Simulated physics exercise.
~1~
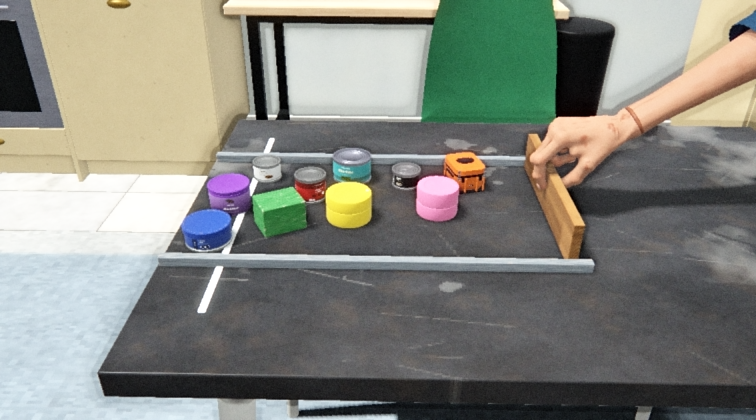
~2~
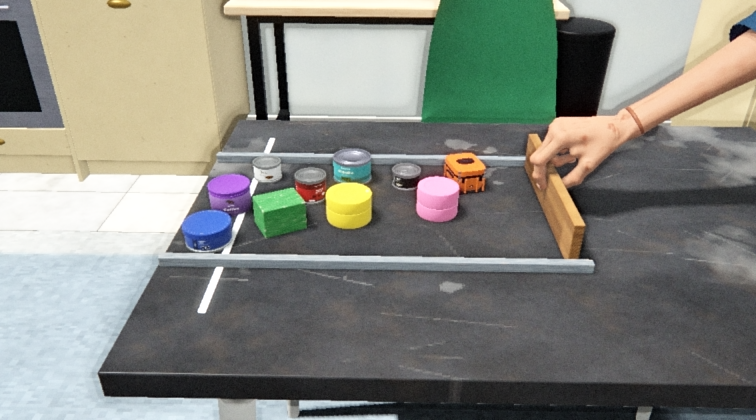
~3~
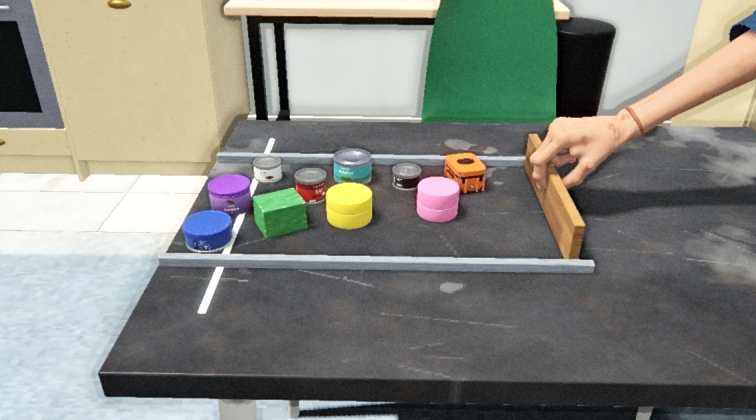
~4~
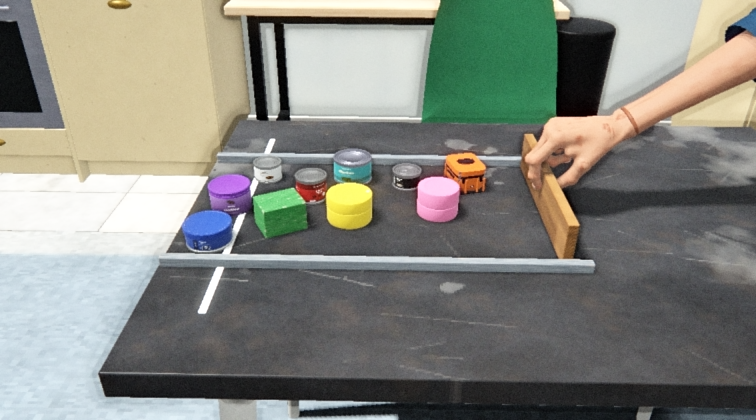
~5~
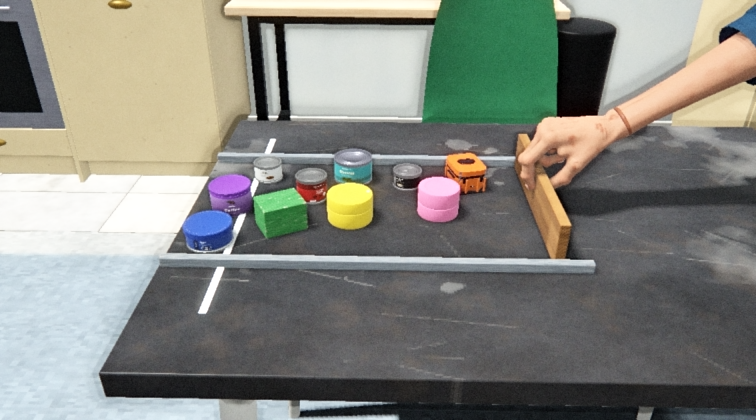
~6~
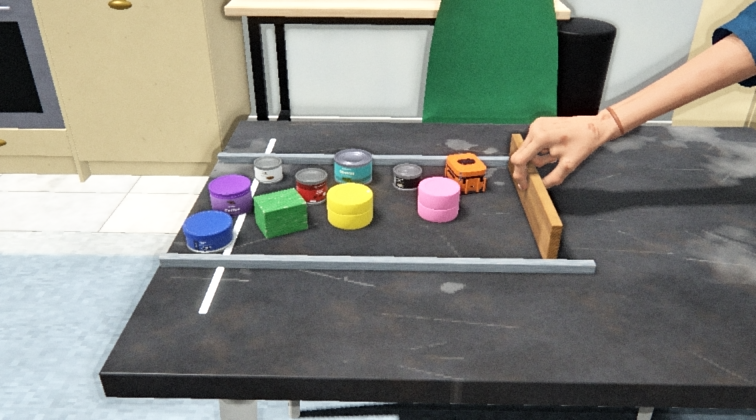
A hand gripping a wooden board at the right slides it slightly leftward across a dark, scuffed tabletop, seen from above and in front in a kitchen-like room. Between two grey rails sit blue and purple tubs by a white tape line, a green block, white, red, teal and black tins, yellow and pink pots, and an orange object. The board stays clear of these items, which remain still, as does the camera.
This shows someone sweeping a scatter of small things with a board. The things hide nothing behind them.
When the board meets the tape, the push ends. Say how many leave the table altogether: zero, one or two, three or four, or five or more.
Basically the losses over the end count three or four in this one.
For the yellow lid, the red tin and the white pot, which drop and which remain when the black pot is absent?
Yellow lid: Still there. Red tin: Still there. White pot: Over the edge.
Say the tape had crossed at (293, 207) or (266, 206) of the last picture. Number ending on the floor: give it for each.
It would be 1 and 2.
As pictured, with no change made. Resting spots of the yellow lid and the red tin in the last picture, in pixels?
Listed in order, first is (210, 222) and the other is (202, 189).
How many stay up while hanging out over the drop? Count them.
Number: 4.
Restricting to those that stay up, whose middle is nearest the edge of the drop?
The one you want is the green block.
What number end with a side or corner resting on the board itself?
Number: 3.
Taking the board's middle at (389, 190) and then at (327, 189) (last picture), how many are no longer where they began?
It comes to 5 for the first spot, 9 for the other.
Soon after, none off yet; blue pot at rest near (209, 232); purple tub at rest near (231, 196); white pot at rest near (268, 170).
Then, none off yet; blue pot moved a little near (193, 236); purple tub at rest near (231, 196); white pot moved a little near (252, 170).
By the end, the number that fall off is three or four; fallen, white pot, purple tub and blue pot.
